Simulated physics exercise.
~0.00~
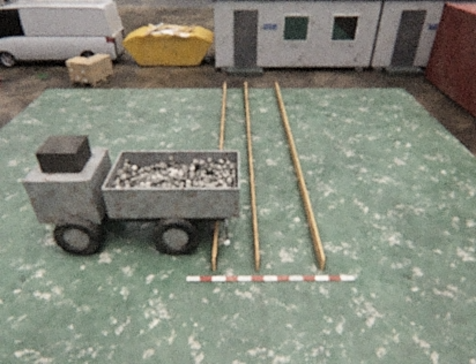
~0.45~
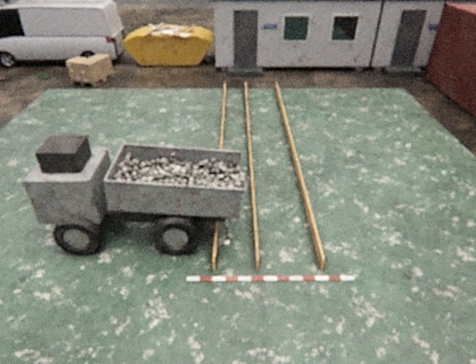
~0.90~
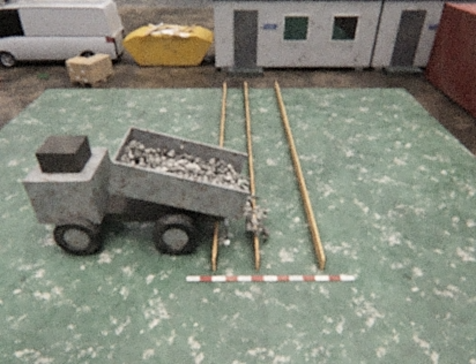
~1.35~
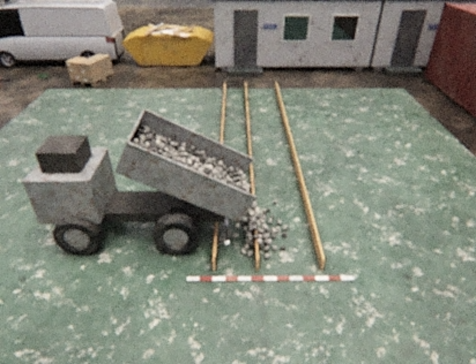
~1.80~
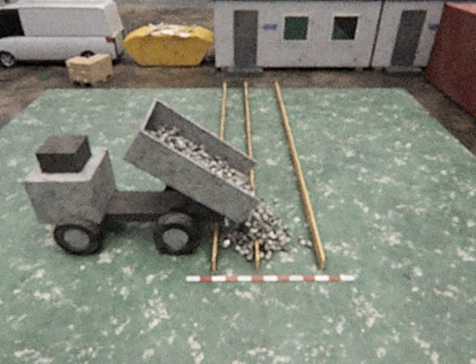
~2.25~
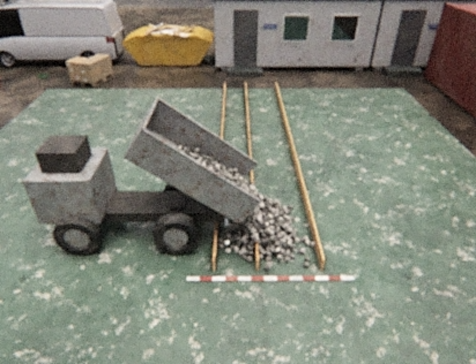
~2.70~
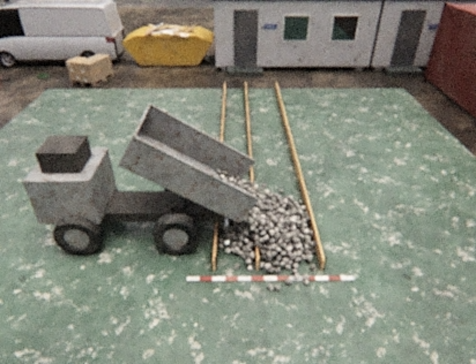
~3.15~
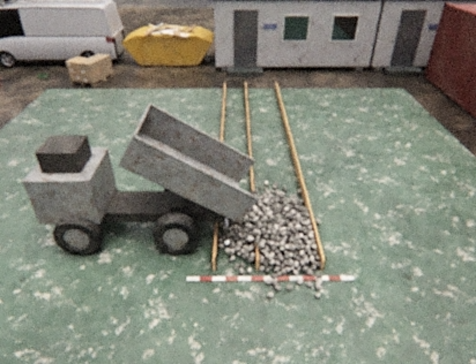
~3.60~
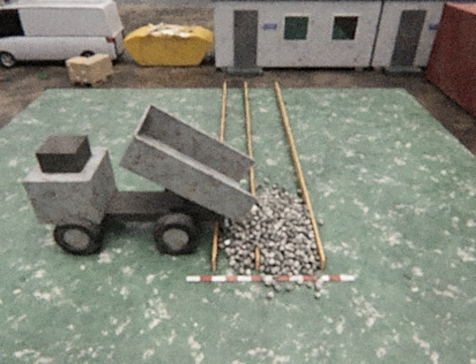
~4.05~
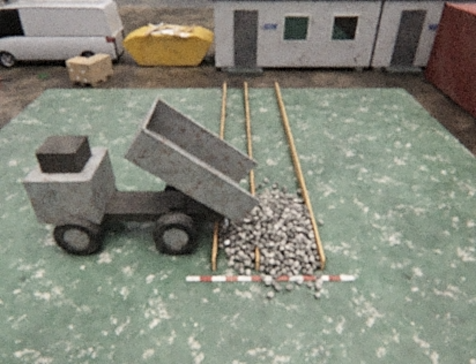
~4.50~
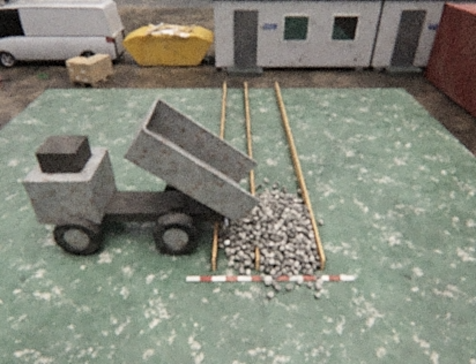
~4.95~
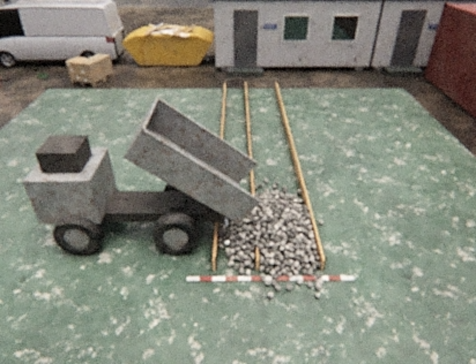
The footage shows a grey tipper truck on a mottled green surface raising its loaded body, so that grey stones slide out to the right over wooden planks. The body jerks slightly and empties, then stays raised beside a heap spreading past the red and white rod.
